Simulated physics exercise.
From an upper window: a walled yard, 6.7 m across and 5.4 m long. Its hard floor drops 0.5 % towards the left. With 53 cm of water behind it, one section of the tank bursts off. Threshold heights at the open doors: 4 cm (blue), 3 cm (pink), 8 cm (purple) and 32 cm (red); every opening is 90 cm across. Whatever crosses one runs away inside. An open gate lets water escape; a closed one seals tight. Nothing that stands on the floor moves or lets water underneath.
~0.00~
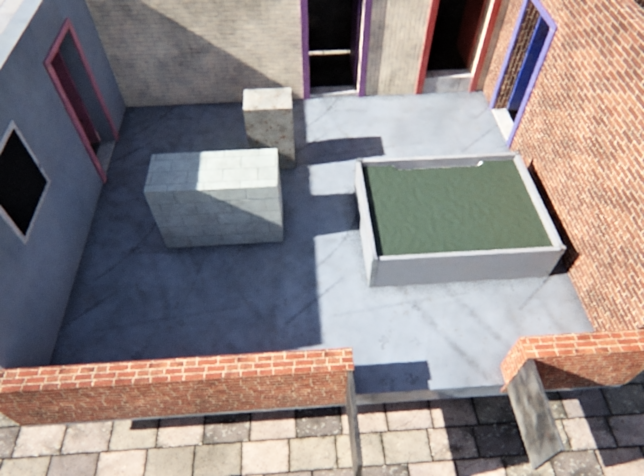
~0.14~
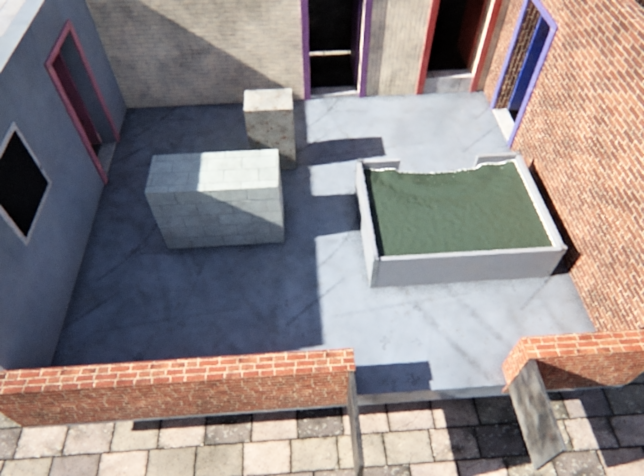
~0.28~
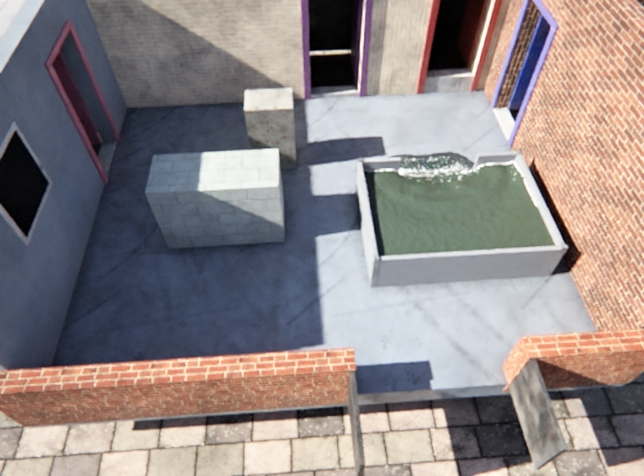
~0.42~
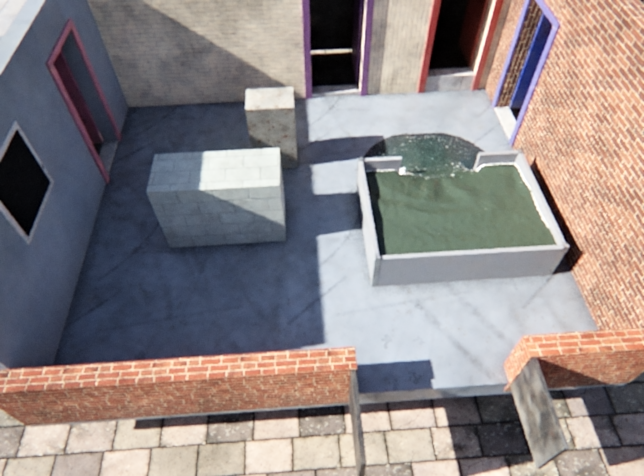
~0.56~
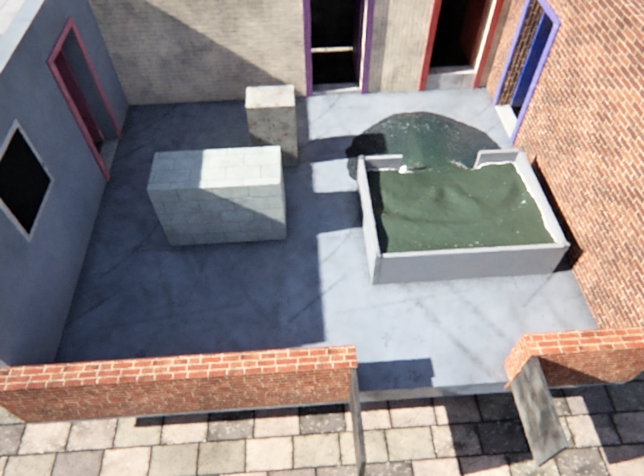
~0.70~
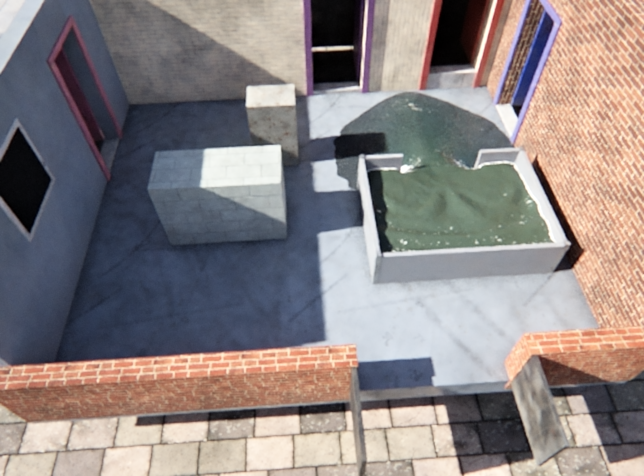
Green water pours through a gap in the tank's far side and spreads across the courtyard floor.
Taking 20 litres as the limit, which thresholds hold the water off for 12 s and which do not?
The water let in: At the blue door it goes over the limit; at the pink door it exceeds the limit; at the purple door it passes the limit; at the red door it does not reach the limit.
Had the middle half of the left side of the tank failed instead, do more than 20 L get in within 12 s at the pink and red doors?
Against that limit: Pink over, red not over.
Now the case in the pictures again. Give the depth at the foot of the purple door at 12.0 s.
Some 5.5 cm.
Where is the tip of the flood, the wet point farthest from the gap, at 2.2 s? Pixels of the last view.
At about (218, 105).
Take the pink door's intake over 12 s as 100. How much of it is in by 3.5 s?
About 0 per cent.
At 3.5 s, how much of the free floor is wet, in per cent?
Near 40 per cent is wet.
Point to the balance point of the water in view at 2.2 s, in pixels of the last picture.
Near (429, 178).
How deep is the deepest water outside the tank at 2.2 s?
Up to some 32 cm.
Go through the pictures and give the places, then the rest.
The first frame shows the tank at (451, 205) is whole and still, 53 cm deep.
In the second frame, water pours out on the tank's far side and has run 0.6 m, to a hidden place; typically 5 cm deep outside, 53 cm at the tank's back.
In the third frame, the front is at a hidden place, 0.8 m from the gap on the tank's far side; 0.8 m2 of floor is under water; 53 cm left at the back of the tank.
In the fourth frame, water pours out on the tank's far side and has run 1.2 m, to (403, 137); typically 7 cm deep outside, 53 cm at the tank's back.
In the fifth frame, water pours out on the tank's far side and has run 1.7 m, to (419, 114); typically 5 cm deep outside, 49 cm at the tank's back.
In the sixth frame, water pours out on the tank's far side and has run 2.3 m, to (404, 96); typically 5 cm deep outside, 44 cm at the tank's back.
After 1.4 s water covers 20 % of the floor and is deepest (30 cm) near (404, 96); blue door 7 cm at the sill, 0 L in, pink door not reached, purple door 17 cm at the sill, 2 L in, red door 25 cm at the sill, 0 L in.
After 2.2 s water covers 25 % of the floor and is deepest (32 cm) near (443, 94); blue door 15 cm at the sill, 17 L in, pink door not reached, purple door 19 cm at the sill, 36 L in, red door 29 cm at the sill, 0 L in.
After 3.5 s water covers 40 % of the floor and is deepest (19 cm) near (472, 92); blue door 14 cm at the sill, 86 L in, pink door 4 cm at the sill, 0 L in, purple door 14 cm at the sill, 77 L in, red door 19 cm at the sill, 1 L in.
After 7.0 s water covers 65 % of the floor and is deepest (14 cm) near (125, 123); blue door 9 cm at the sill, 196 L in, pink door 11 cm at the sill, 89 L in, purple door 9 cm at the sill, 107 L in, red door 10 cm at the sill, 1 L in.
After 12.0 s water covers 90 % of the floor and is deepest (10 cm) near (47, 392); blue door 4 cm at the sill, 224 L in, pink door 8 cm at the sill, 187 L in, purple door 5 cm at the sill, 109 L in, red door 5 cm at the sill, 1 L in.
